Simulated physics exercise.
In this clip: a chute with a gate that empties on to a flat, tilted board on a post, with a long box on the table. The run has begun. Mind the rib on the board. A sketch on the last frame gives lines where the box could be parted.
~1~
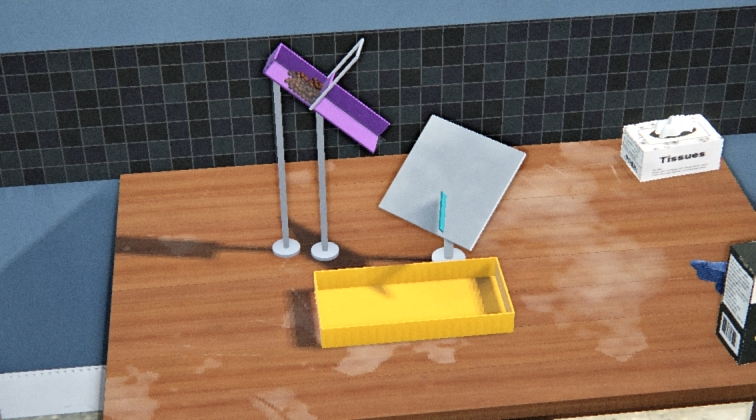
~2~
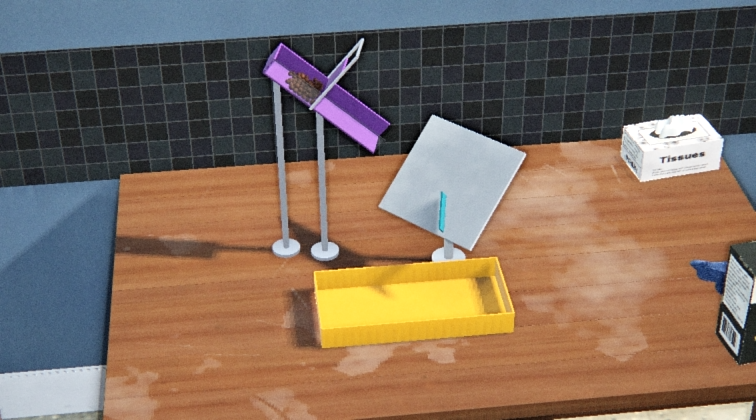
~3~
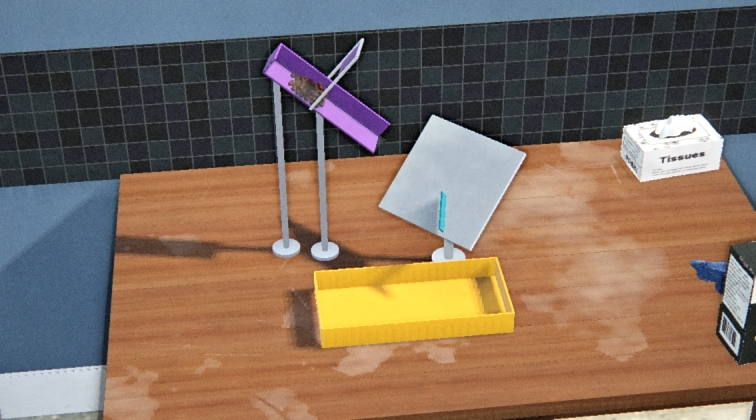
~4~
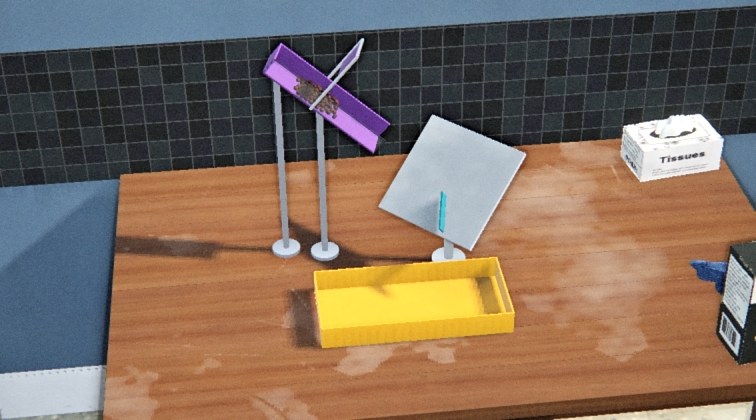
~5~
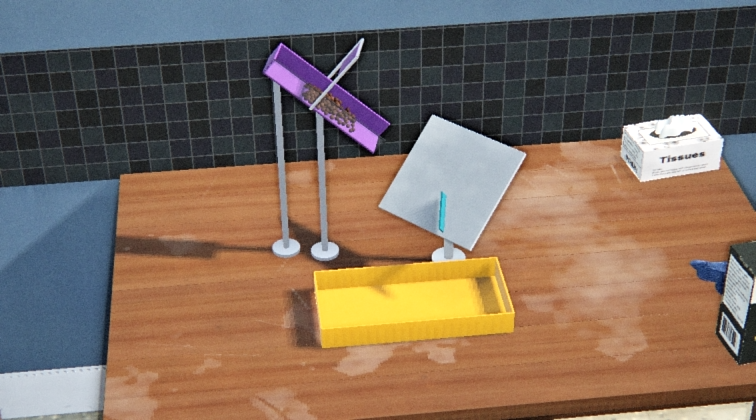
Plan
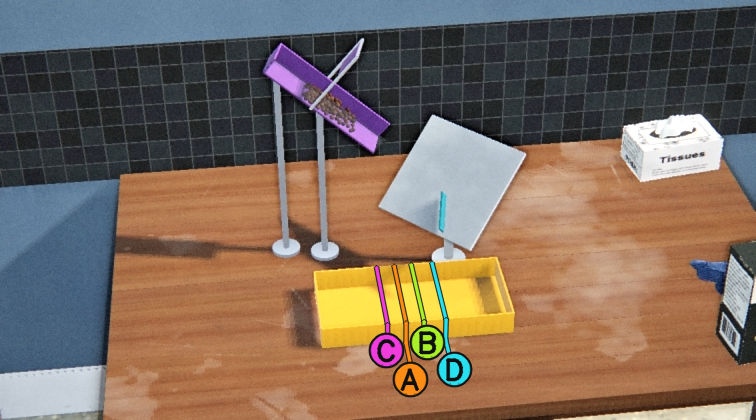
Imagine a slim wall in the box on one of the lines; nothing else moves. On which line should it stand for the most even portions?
B.
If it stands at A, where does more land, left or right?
Right.
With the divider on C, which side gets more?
More lands on the right.
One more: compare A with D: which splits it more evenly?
That would be A.
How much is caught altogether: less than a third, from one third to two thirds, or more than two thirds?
It is more than two thirds.
On the marked copy, line A crosses the front rim at (405, 322); line B crosses the front rim at (424, 320); line C crosses the front rim at (387, 323); line D crosses the front rim at (445, 319).
Choosing A, of what is caught, about a quarter on the left of the divider, most on the right.
Choosing B, of what is caught, about half on the left of the divider, about half on the right.
Choosing C, of what is caught, a small part on the left of the divider, nearly all on the right.
Choosing D, of what is caught, nearly all on the left of the divider, a stray few on the right.
